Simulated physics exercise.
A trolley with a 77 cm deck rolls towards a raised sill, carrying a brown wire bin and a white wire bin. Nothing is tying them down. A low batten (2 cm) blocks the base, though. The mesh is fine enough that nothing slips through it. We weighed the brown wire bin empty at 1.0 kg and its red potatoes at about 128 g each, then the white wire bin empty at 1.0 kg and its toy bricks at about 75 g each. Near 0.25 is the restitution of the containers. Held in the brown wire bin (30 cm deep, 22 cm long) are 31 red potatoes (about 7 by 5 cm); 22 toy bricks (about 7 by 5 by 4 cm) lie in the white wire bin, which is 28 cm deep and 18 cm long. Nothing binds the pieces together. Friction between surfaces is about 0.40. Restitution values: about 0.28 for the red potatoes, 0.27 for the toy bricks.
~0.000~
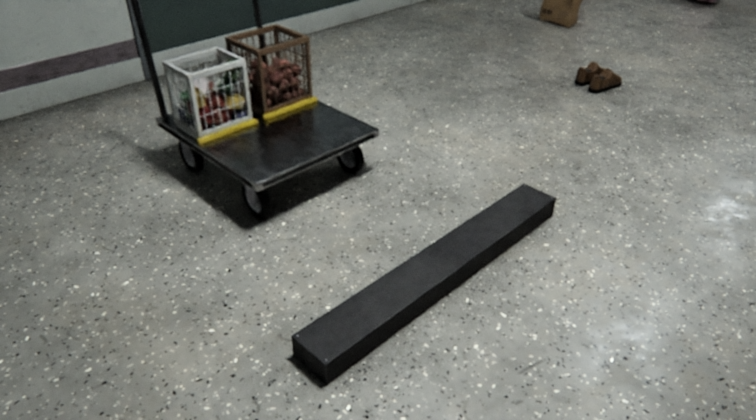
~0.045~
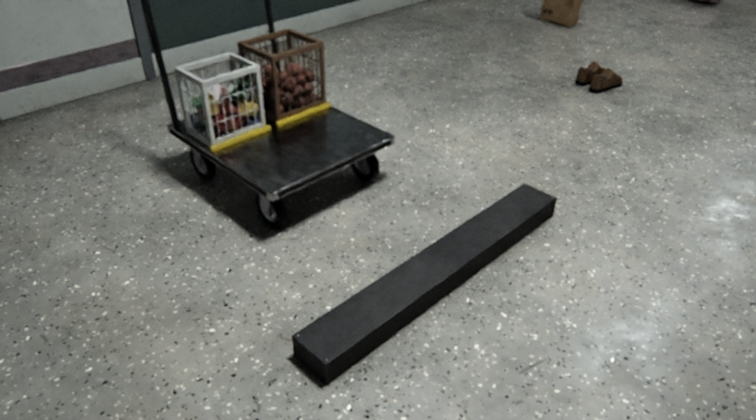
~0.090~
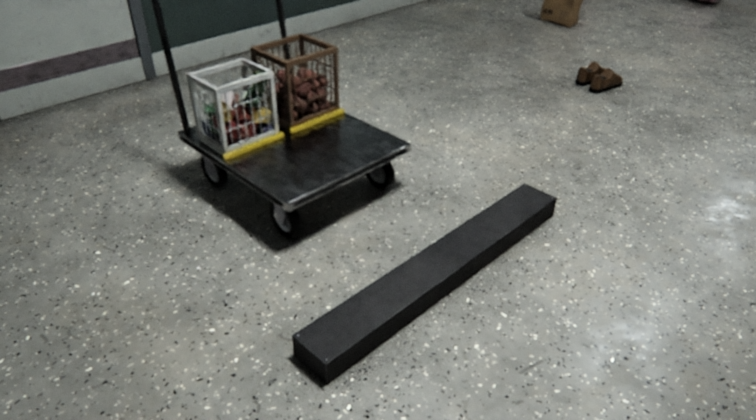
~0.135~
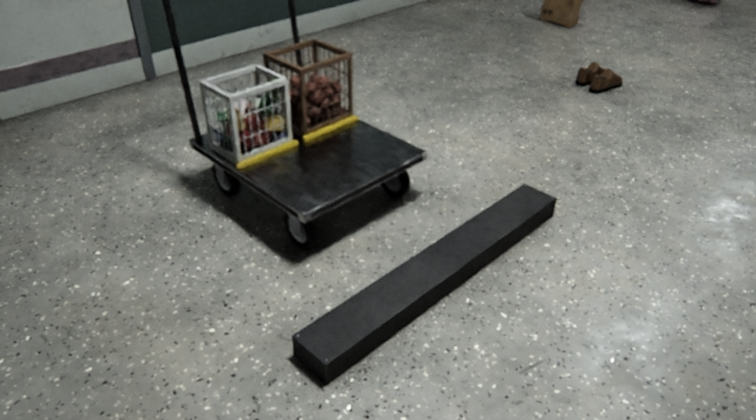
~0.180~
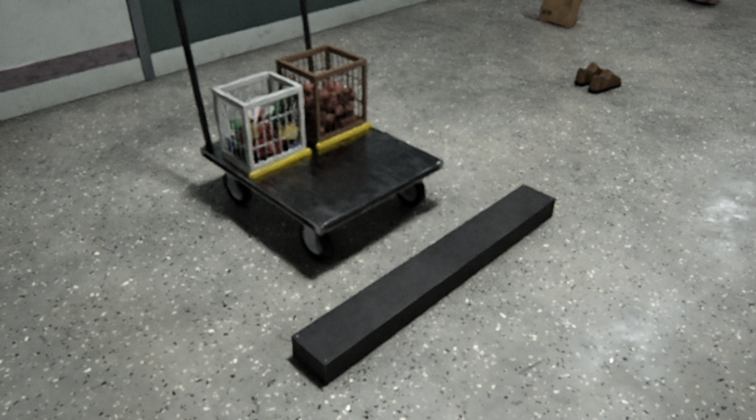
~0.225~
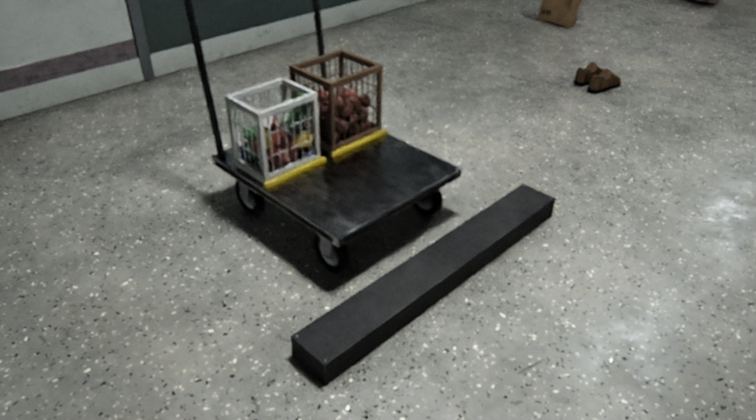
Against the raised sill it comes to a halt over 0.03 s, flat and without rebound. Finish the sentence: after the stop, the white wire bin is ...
... knocked over.
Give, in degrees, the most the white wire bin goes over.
Max tilt - some 95°.
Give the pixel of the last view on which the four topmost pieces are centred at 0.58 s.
Roughly (353, 119).
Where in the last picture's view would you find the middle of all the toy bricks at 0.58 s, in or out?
Their middle is at about (323, 164).
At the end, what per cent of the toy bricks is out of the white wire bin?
Roughly 15 percent.
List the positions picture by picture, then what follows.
In the first frame (places track the rim corner closest to us here), white wire bin (188, 74); brown wire bin (258, 50); 62 cm to go; all still inside.
White wire bin (202, 81); brown wire bin (271, 56); 53 cm to go, in the second frame.
White wire bin (215, 88); brown wire bin (285, 62); 43 cm to go, in the third frame.
White wire bin (229, 96); brown wire bin (300, 68); 34 cm to go, in the fourth frame.
White wire bin (243, 104); brown wire bin (314, 75); 25 cm to go, in the fifth frame.
White wire bin (258, 112); brown wire bin (329, 82); 15 cm to go; all still inside, in the sixth frame.
After 0.28 s, the stop begins.
After 0.40 s, the brown wire bin leans 20° with 0 of 31 out and the white wire bin leans 30° with 0 of 22 out.
After 0.58 s, the brown wire bin leans 18° with 0 of 31 out and the white wire bin is down with 0 of 22 out.
After 0.88 s, the brown wire bin is upright with 0 of 31 out and the white wire bin is down with 2 of 22 out.
When it is over (at 0.96 s), the brown wire bin is upright with 0 of 31 out and the white wire bin is down with 3 of 22 out. Greatest lean of the white wire bin, 96°.
